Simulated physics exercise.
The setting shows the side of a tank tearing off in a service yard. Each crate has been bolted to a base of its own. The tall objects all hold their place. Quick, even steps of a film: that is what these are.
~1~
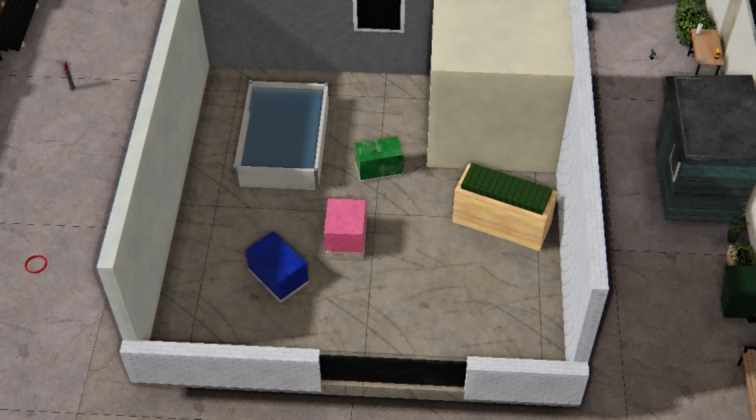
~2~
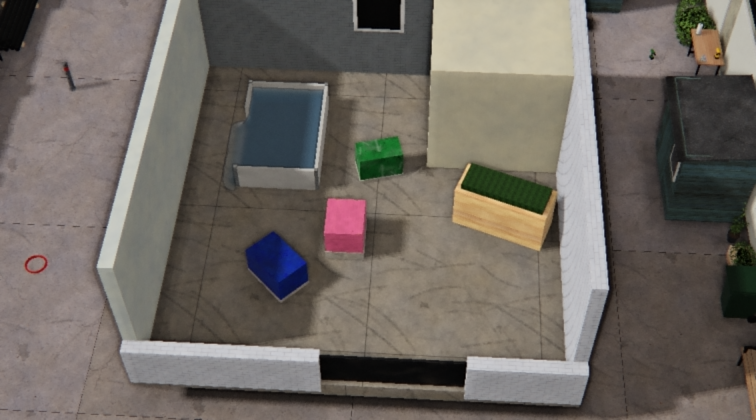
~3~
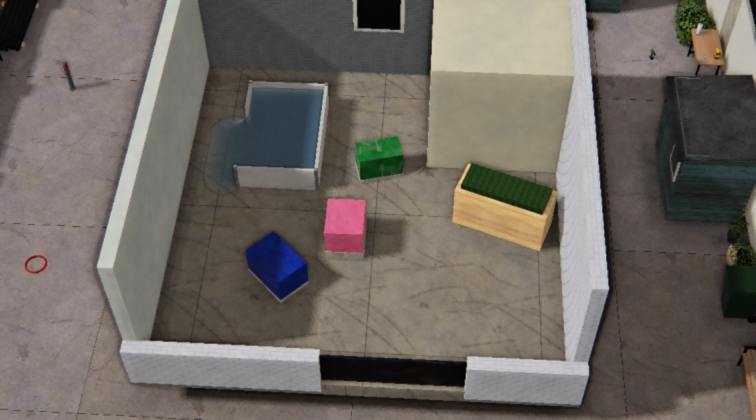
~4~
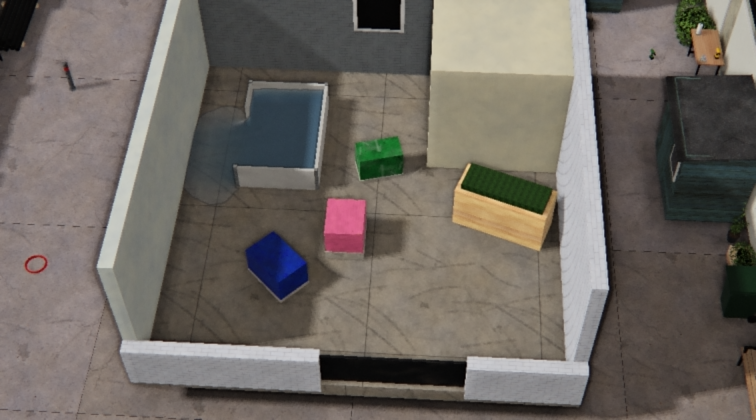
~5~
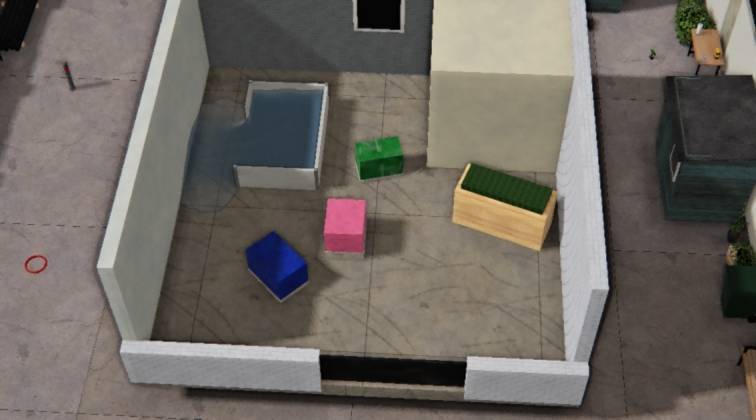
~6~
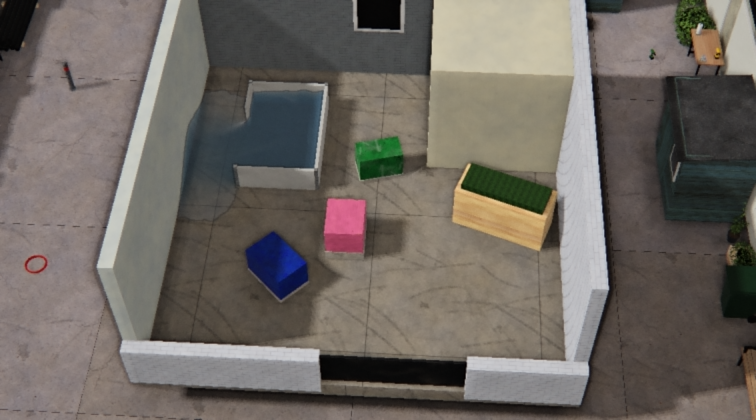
To begin with, still water fills a white-rimmed tank in a walled yard, near green, pink and blue boxes and a wooden planter. The tank's left side opens and water pours out through the gap, then spreads leftward across the floor to the pale wall and a little along it, while the boxes stay put.
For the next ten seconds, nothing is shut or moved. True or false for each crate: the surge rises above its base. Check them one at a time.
Pink crate: False; green crate: True; blue crate: True.
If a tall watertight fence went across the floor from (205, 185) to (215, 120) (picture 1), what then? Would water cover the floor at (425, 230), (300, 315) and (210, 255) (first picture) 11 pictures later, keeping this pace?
First unwetted, then unwetted, then inundated.
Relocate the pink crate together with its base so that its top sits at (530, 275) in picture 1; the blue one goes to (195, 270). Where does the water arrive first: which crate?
Answer: The blue-painted one.
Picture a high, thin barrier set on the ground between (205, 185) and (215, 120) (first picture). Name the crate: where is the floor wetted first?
It's the blue one.
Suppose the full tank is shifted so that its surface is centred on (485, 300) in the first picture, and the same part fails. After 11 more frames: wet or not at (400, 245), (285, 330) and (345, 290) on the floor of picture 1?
As listed: Not flooded, wet, flooded.
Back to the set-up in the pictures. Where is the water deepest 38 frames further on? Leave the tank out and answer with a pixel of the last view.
Somewhere around (417, 83).
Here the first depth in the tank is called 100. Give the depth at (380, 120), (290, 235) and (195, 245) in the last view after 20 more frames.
Roughly 2, 4 and 14 per cent, in turn.
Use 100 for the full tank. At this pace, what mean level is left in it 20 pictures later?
28 per cent or thereabouts.
A moment on, water covers 10 % of the floor; the pink crate not reached, the green crate not reached, the blue crate not reached.
Next, water covers 25 % of the floor; the pink crate not reached, the green crate not reached, the blue crate water round its plinth.
Then, water covers 40 % of the floor; the pink crate water round its plinth, the green crate not reached, the blue crate water round its plinth.
Later, water covers 65 % of the floor; the pink crate water round its plinth, the green crate water round its plinth, the blue crate water round its plinth.
In the end, water covers 90 % of the floor; the pink crate stayed above the water, the green crate was topped, the blue crate was topped.
